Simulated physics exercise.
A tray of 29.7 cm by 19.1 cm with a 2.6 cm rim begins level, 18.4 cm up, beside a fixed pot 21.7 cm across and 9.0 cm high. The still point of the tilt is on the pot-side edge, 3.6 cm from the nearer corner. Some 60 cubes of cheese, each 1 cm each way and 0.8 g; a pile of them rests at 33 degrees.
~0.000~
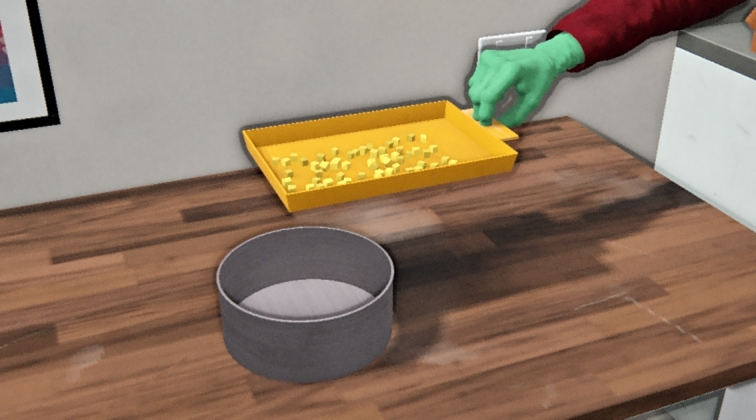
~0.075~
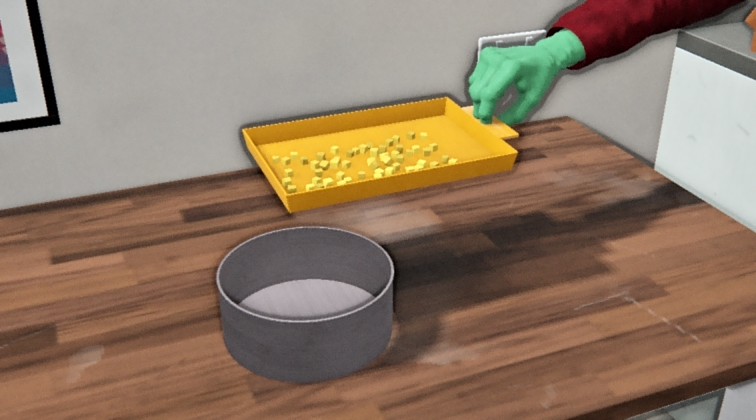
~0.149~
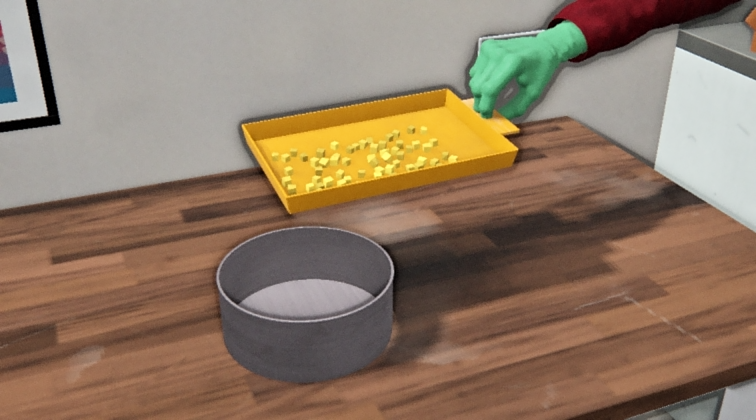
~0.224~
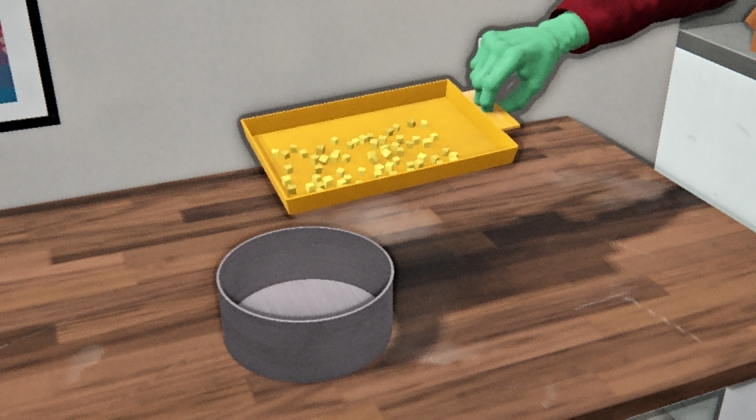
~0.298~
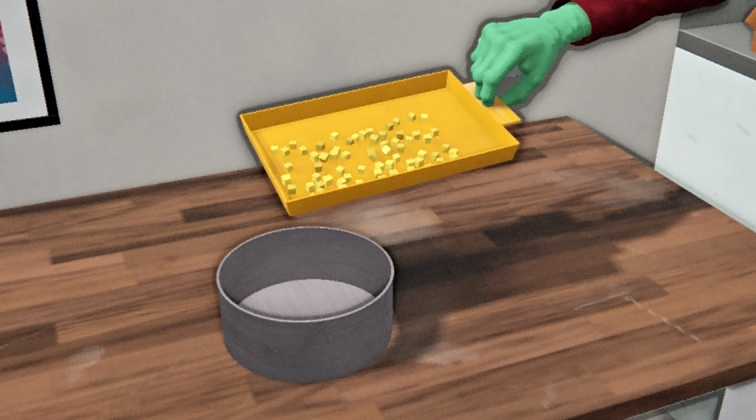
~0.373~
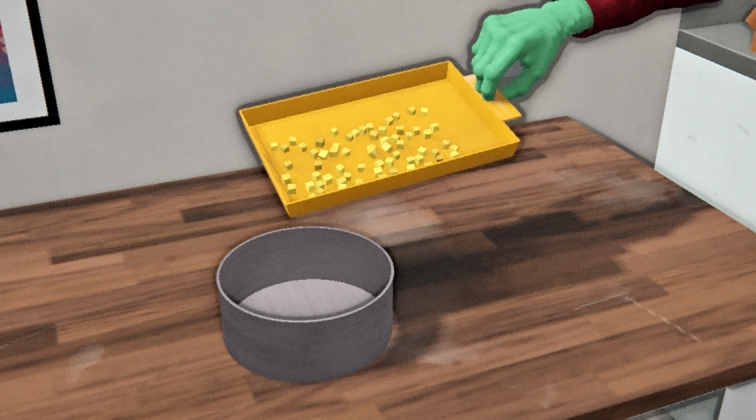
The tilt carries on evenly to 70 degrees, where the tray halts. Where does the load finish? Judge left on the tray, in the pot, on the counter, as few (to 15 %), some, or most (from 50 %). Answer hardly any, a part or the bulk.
Tray: The bulk, pot: Hardly any, counter: Hardly any.
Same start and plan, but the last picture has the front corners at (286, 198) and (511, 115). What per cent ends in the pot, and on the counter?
Pot 10, counter 0.
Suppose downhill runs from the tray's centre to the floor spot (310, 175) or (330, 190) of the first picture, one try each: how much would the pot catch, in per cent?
About 10 and 10 per cent.
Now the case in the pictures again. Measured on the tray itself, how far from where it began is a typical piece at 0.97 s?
About 4 cm.
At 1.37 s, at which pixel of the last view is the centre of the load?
Around (354, 185).
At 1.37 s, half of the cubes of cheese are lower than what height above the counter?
Some 20 cm.
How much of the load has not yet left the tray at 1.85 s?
Some 95 per cent of the load.
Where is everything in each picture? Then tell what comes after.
In the first frame, tray tilt 0 degrees, front corners at (289, 192) and (512, 152); middle of the pieces at (375, 166); pot at (306, 270).
In the second frame, tray tilt 1 degrees, front corners at (289, 193) and (512, 151); middle of the pieces at (375, 165).
In the third frame, tray tilt 4 degrees, front corners at (289, 195) and (513, 148), lowest corner left front; middle of the pieces at (375, 163).
In the fourth frame, tray tilt 7 degrees, front corners at (289, 197) and (513, 145), lowest corner left front; middle of the pieces at (374, 160).
In the fifth frame, tray tilt 11 degrees, front corners at (289, 199) and (514, 142), lowest corner left front; middle of the pieces at (374, 157).
In the sixth frame, tray tilt 14 degrees, front corners at (289, 201) and (514, 140), lowest corner left front; middle of the pieces at (374, 154); pot at (306, 270). The tray's pace is about 45 degrees a second.
After 0.97 s, tilt 40 degrees; the tray holds 100 %, the pot 0 %.
After 1.37 s, tilt 58 degrees; the tray holds 100 %, the pot 0 %.
After 1.85 s, tilt 70 degrees; the tray holds 95 %, the pot 0 %.
At rest (3.1 s), tray 95 %, pot 5 %, counter 0 %.
